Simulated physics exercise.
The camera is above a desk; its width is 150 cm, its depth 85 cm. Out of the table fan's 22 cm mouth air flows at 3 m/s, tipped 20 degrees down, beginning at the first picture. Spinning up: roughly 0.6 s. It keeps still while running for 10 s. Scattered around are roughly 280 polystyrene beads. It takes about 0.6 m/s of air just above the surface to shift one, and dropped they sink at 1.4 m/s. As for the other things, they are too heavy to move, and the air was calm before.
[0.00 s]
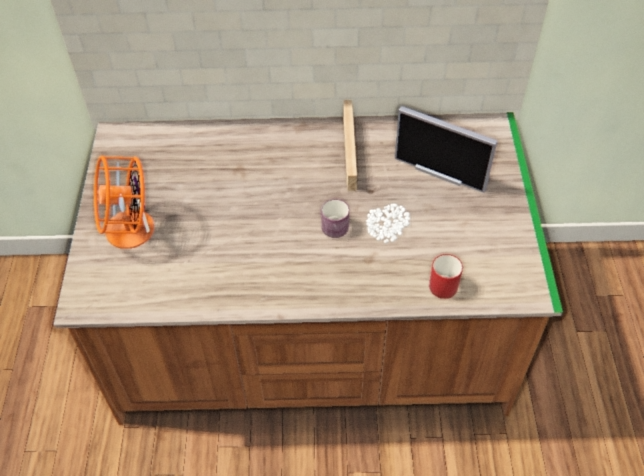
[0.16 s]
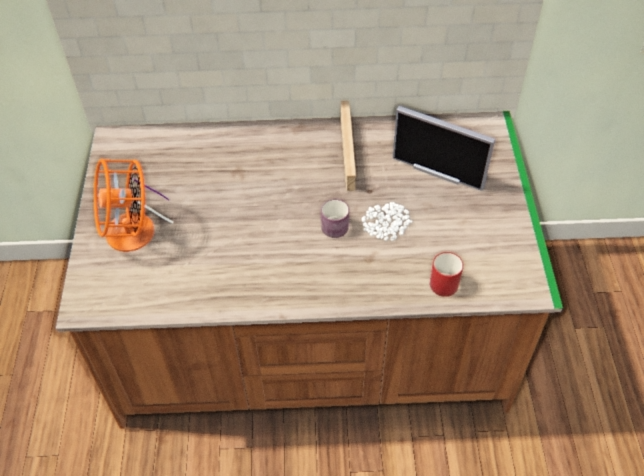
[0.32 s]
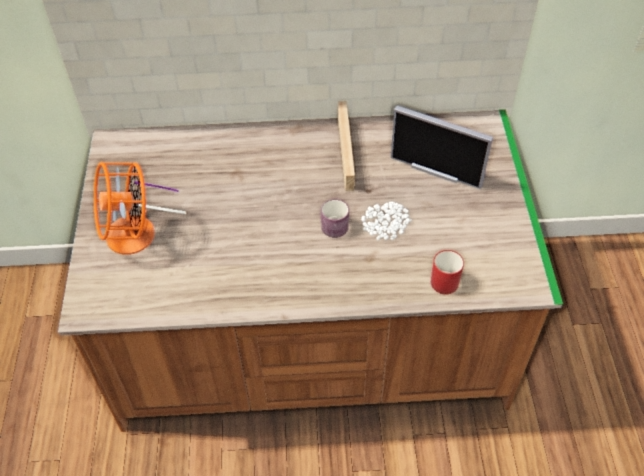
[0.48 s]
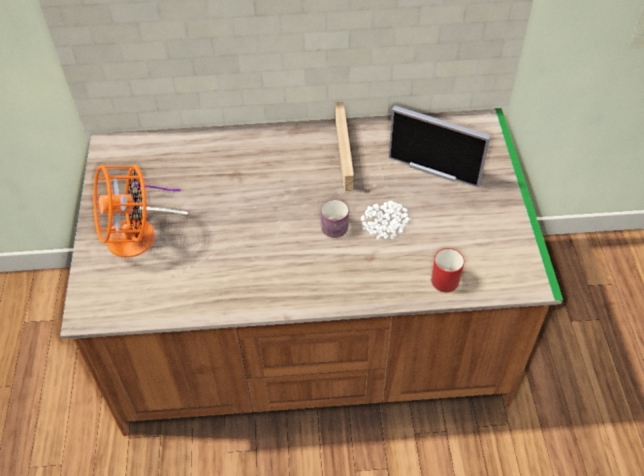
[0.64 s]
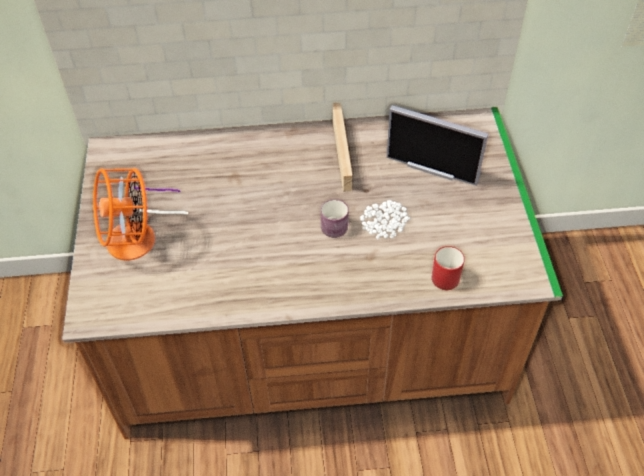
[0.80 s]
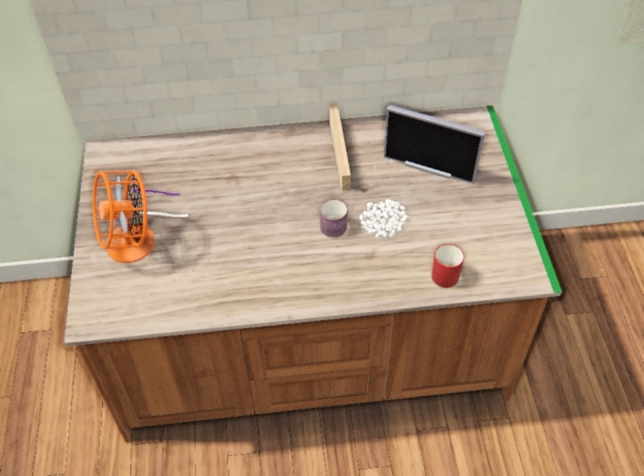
A wood-grain desk with brown cabinets and a green right edge stands against a pale brick wall, seen from high above. An orange table fan sits at the left, a purple mug and scattered white beads near the middle, a wooden block behind them, and a black-screened laptop and red mug at the right. Strips at the fan swing out rightward and stay extended, the beads lie still, and the camera drifts slightly.
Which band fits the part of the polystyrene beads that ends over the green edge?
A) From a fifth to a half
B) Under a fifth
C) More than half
Answer: C.
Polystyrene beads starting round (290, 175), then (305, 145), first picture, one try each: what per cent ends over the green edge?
Taking the two spots in order, you'd get 1 percent and then 0 percent.
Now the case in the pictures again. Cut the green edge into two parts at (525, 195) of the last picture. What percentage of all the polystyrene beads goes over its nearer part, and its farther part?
Some 90 % go over the nearer part and around 0 % over the farther part.
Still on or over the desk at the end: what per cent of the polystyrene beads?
It comes to about 5 % at the end.
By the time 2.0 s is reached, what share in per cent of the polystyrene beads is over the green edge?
Roughly 20 per cent.
After 2.0 s, 88 % are on the move or not yet settled, 20 % are over the green edge; the middle of those still in play is near (396, 225).
After 3.2 s, 52 % are on the move or not yet settled, 56 % are over the green edge; the middle of those still in play is near (378, 232).
After 5.5 s, 19 % are on the move or not yet settled, 82 % are over the green edge; the middle of those still in play is near (356, 224).
After 10.0 s, at the end, 94 % are over the green edge.
